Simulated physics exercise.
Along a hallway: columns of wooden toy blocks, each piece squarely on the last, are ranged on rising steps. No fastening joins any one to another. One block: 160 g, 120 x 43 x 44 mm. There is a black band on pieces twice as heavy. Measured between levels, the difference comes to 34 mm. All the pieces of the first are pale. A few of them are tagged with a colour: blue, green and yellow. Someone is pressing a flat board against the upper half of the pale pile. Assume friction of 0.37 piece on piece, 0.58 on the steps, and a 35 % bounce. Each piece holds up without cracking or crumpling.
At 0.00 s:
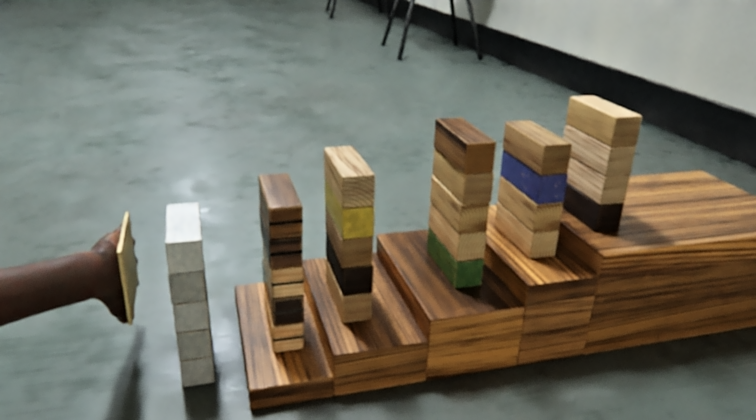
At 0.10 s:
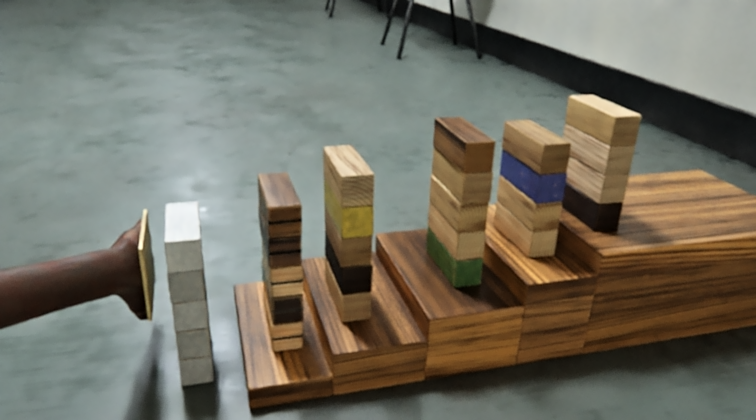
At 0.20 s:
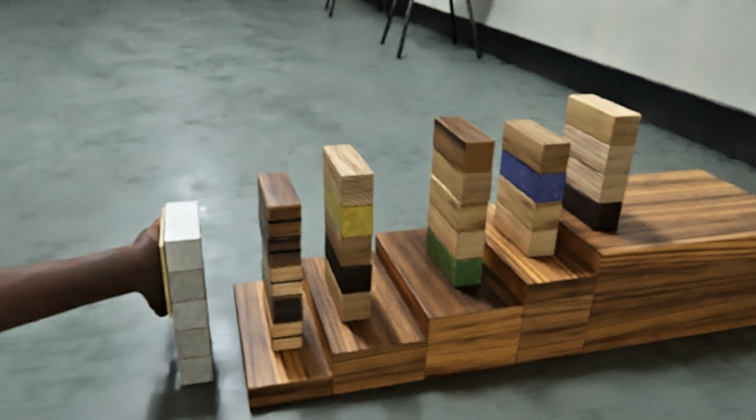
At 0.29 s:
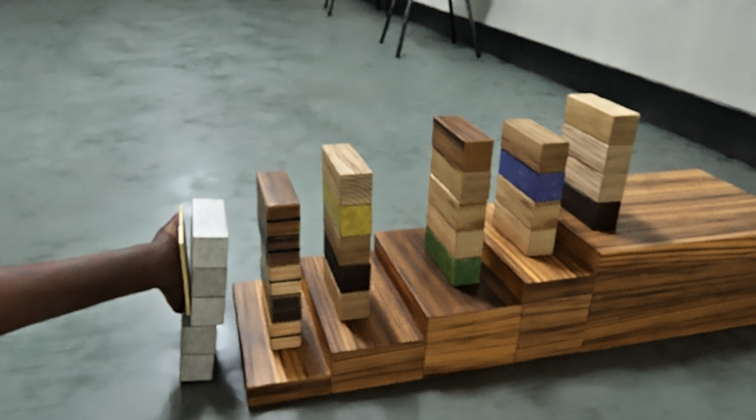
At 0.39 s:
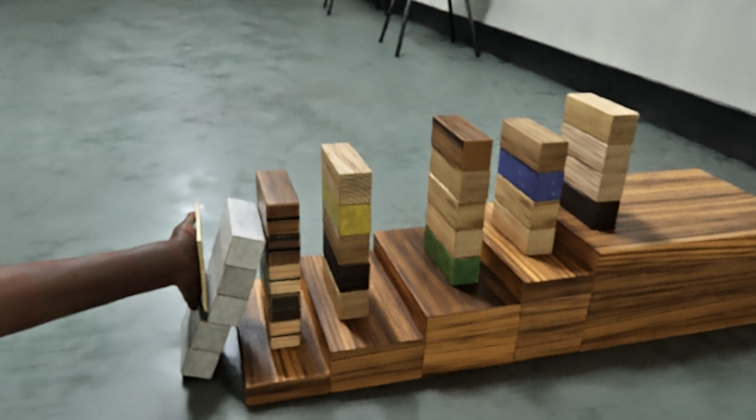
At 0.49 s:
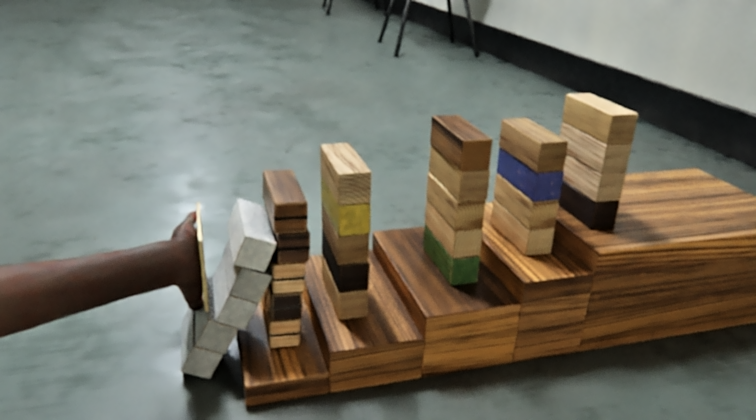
In a hallway, a hand pushes a board rightward against pale stacked blocks, which lean right.
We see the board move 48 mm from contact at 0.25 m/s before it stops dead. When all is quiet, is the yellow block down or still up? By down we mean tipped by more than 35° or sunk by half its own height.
Once things settle, the block ends up down.
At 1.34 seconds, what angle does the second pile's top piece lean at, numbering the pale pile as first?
About 40°.
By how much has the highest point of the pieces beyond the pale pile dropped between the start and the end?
Around 9 centimetres.
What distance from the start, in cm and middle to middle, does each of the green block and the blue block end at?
For green it's 0 cm, and for blue it's 10 cm.
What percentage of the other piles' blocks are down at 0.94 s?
At that instant, 0 percent.
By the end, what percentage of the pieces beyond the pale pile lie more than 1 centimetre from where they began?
It works out to 95 percent.
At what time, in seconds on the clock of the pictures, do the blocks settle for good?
Around 2.0 s.
By 0.94 s, 5 of the pale pile down; none of the 23 other blocks down, 10 disturbed; yellow block tilted 21°.
By 1.34 s, 5 of the pale pile down; 12 of the 23 other blocks down; yellow block tilted 5°, 53 mm lower; blue block tilted 22°.
When it is over (2.2 s), 5 of the pale pile down; 22 of the 23 other blocks down; yellow block 54 mm lower; blue block tilted 49°, 20 mm lower; green block moved 7 mm. In pixels of the last frame, middles, yellow block near (449, 228), blue block near (579, 180).
